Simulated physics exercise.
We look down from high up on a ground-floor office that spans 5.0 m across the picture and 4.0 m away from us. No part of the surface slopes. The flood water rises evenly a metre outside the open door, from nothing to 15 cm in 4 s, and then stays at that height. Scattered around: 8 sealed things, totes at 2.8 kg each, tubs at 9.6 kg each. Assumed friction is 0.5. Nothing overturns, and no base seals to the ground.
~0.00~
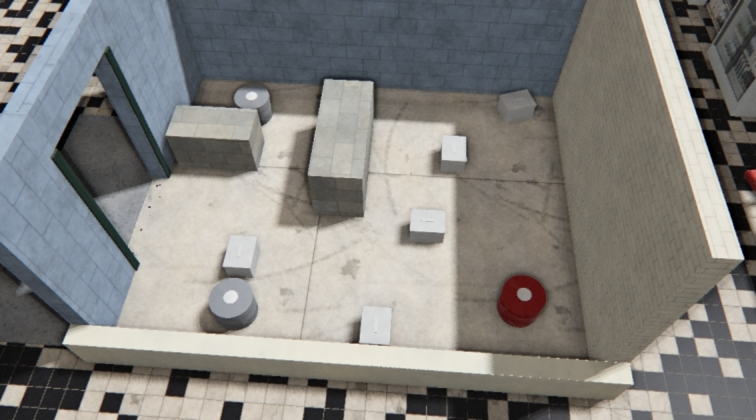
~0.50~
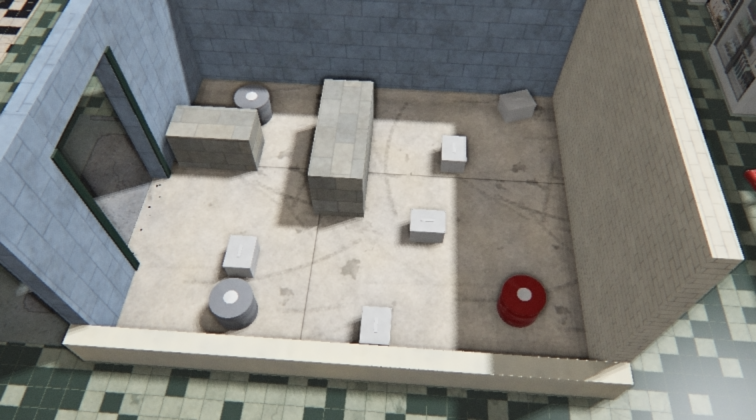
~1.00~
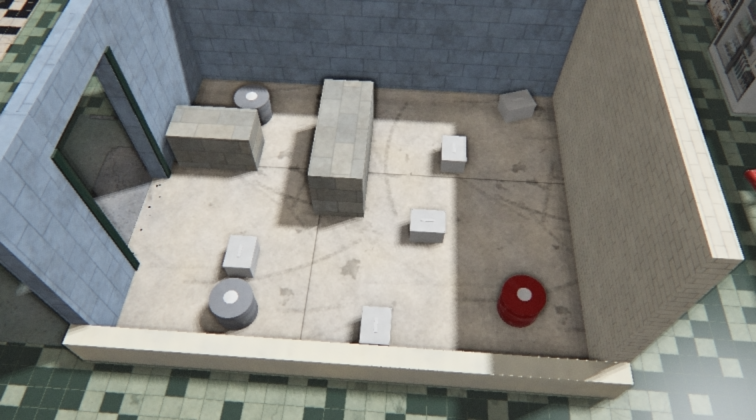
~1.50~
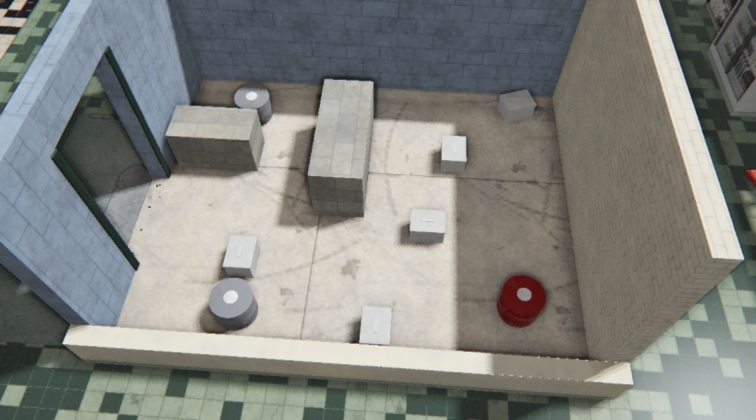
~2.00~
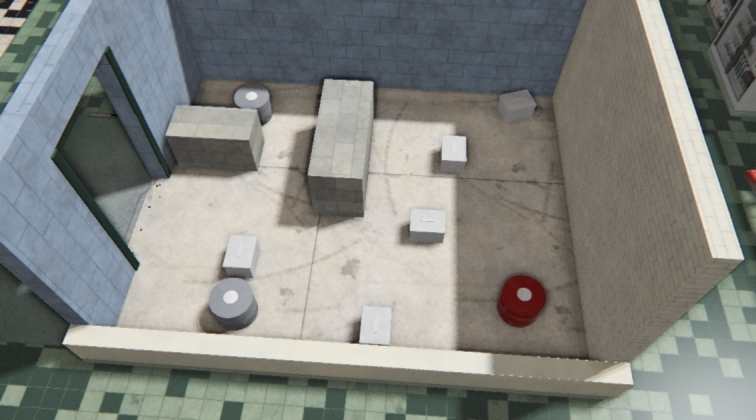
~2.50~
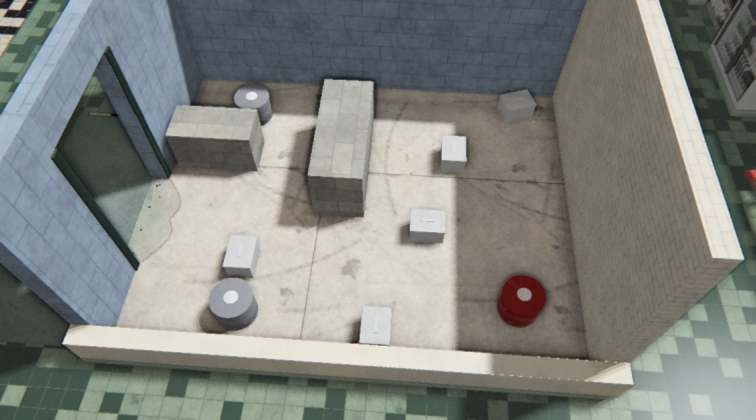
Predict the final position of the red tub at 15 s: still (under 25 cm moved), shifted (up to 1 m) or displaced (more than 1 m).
It gets shunted far.
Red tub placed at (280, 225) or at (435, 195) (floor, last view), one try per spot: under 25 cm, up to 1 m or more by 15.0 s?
From the first spot it would go a long distance, and from the second it would stay roughly in place.
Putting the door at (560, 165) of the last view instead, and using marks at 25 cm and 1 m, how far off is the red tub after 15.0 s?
With that change, the red tub stays nearly motionless.
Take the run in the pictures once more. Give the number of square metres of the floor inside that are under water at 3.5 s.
That flooded area is roughly 1.5 m2.
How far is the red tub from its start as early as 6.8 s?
About 0 cm.
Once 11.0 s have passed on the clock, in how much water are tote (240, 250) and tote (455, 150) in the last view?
Depth approx. 8 cm / 2 cm.
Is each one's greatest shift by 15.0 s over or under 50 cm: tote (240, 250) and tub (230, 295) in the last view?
In that order: Beyond and within.
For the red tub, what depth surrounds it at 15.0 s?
Around 7 cm.
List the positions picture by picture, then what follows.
In the first picture, the red tub at (524, 295), on the bottom; 0.0 m2 under water; 0 of 8 have shifted.
In the second picture, the red tub at (524, 295), on the bottom; 0.0 m2 under water; 0 of 8 have shifted.
In the third picture, the red tub at (524, 295) rests on the ground; 0.0 m2 under water; 0 of 8 have shifted.
In the fourth picture, the red tub at (524, 295) rests on the ground; 0.0 m2 under water; 0 of 8 have shifted.
In the fifth picture, the red tub at (524, 295) rests on the ground; 0.0 m2 under water; 0 of 8 have shifted.
In the sixth picture, the red tub at (524, 295) rests on the ground; 0.2 m2 under water; 0 of 8 have shifted.
After 3.5 s the red tub is near (524, 295), 0.0 m from its start, aground; 0 afloat.
After 6.8 s the red tub is near (524, 295), 0.0 m from its start, aground; 2 afloat.
After 11.0 s the red tub is near (546, 290), 0.2 m from its start, afloat; 4 afloat.
After 15.0 s the red tub is near (527, 145), 2.0 m from its start, afloat; 6 afloat.
